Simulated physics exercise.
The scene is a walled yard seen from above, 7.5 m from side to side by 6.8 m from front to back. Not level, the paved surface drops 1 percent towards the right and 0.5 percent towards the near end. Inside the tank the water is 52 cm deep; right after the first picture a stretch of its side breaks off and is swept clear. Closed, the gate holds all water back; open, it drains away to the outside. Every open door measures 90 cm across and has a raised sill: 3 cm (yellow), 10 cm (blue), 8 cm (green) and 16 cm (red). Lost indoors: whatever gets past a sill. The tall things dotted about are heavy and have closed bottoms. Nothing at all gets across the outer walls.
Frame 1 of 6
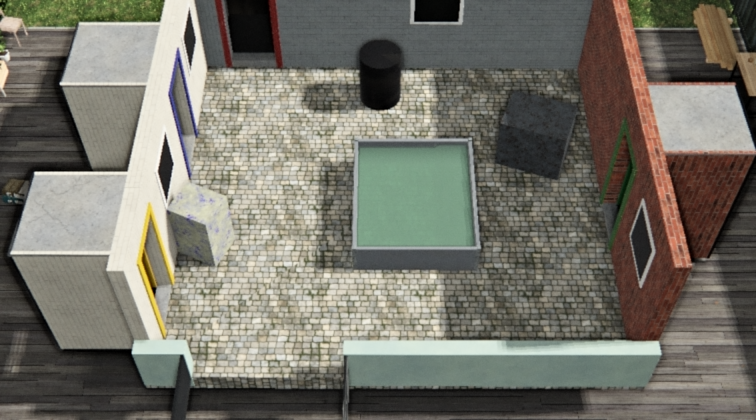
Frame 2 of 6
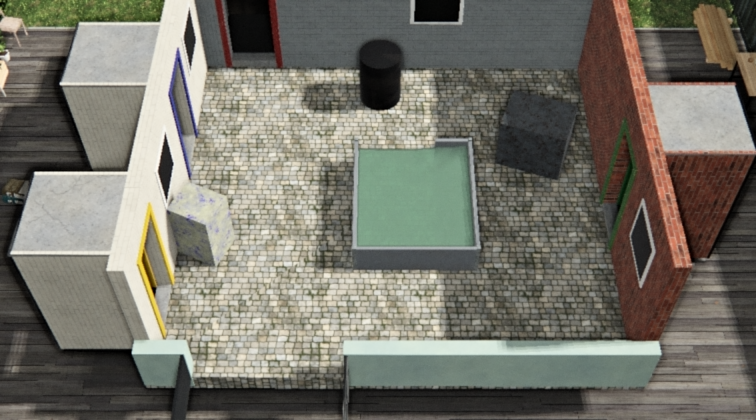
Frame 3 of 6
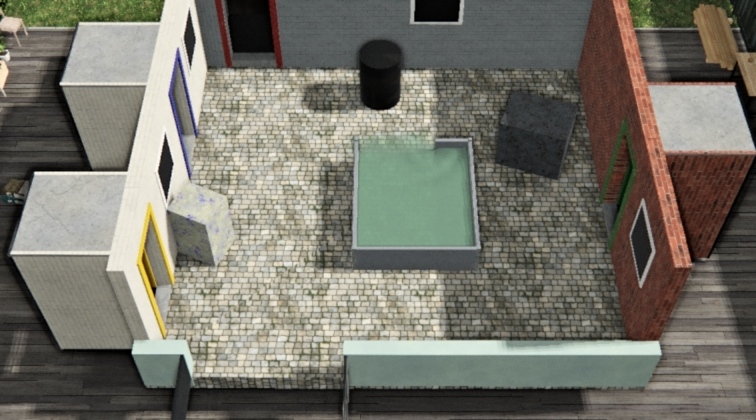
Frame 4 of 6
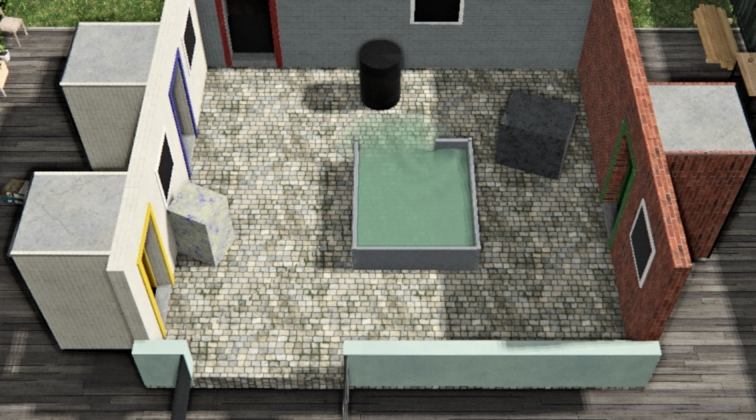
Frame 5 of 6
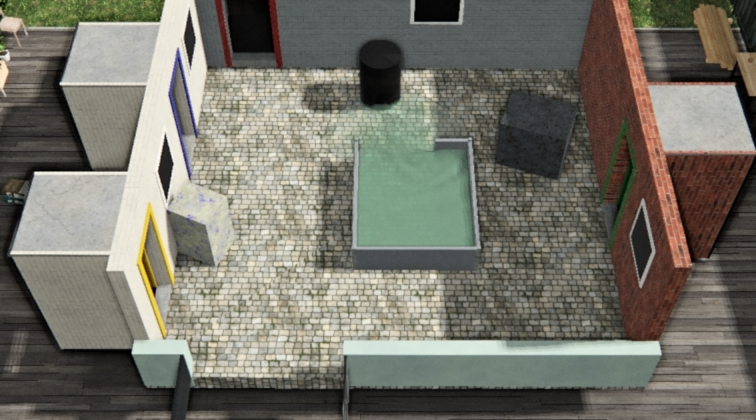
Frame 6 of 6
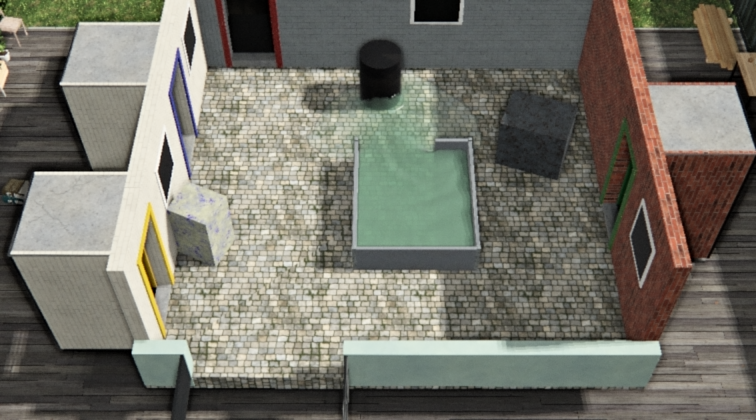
We see a walled, paved yard from above, with a square tank of greenish water. Part of the tank's far side disappears, and water pours through the gap, spreading across the paving toward the black cylinder near the back wall.
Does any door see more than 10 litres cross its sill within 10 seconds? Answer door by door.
Taking each door, the yellow door does not; the blue door does not; the green door does not; the red door does not.
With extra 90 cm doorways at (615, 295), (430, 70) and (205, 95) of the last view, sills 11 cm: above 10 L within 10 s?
In sequence the answers are less than that, more than that and more than that.
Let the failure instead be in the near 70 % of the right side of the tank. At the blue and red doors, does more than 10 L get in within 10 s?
For blue, too little; for red, too little.
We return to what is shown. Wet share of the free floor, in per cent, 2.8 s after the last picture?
35 %.
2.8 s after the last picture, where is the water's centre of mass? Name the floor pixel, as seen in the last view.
Centre: Roughly (396, 144) px.
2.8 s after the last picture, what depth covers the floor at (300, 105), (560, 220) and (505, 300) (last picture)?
Roughly 5, 0, 0 cm.
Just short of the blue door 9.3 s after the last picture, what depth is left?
Roughly 5.0 centimetres.
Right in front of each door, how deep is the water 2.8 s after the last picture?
Measured in centimetres, the yellow door gives 0, the blue door 5, the green door 0 and the red door 16.
Then, 0.7 s after the last picture water covers 15 % of the floor and is deepest (34 cm) near (386, 116); yellow door not reached, blue door not reached, green door not reached, red door not reached.
Then, 1.5 s after the last picture water covers 25 % of the floor and is deepest (34 cm) near (386, 116); yellow door not reached, blue door not reached, green door not reached, red door 13 cm at the sill, 0 L in.
Then, 2.8 s after the last picture water covers 35 % of the floor and is deepest (28 cm) near (575, 84); yellow door not reached, blue door 5 cm at the sill, 0 L in, green door not reached, red door 16 cm at the sill, 0 L in.
Then, 5.3 s after the last picture water covers 65 % of the floor and is deepest (17 cm) near (556, 138); yellow door 1 cm at the sill, 0 L in, blue door 7 cm at the sill, 0 L in, green door 4 cm at the sill, 0 L in, red door 9 cm at the sill, 4 L in.
Then, 9.3 s after the last picture water covers 85 % of the floor and is deepest (14 cm) near (573, 72); yellow door 1 cm at the sill, 0 L in, blue door 5 cm at the sill, 0 L in, green door 3 cm at the sill, 0 L in, red door 5 cm at the sill, 5 L in.
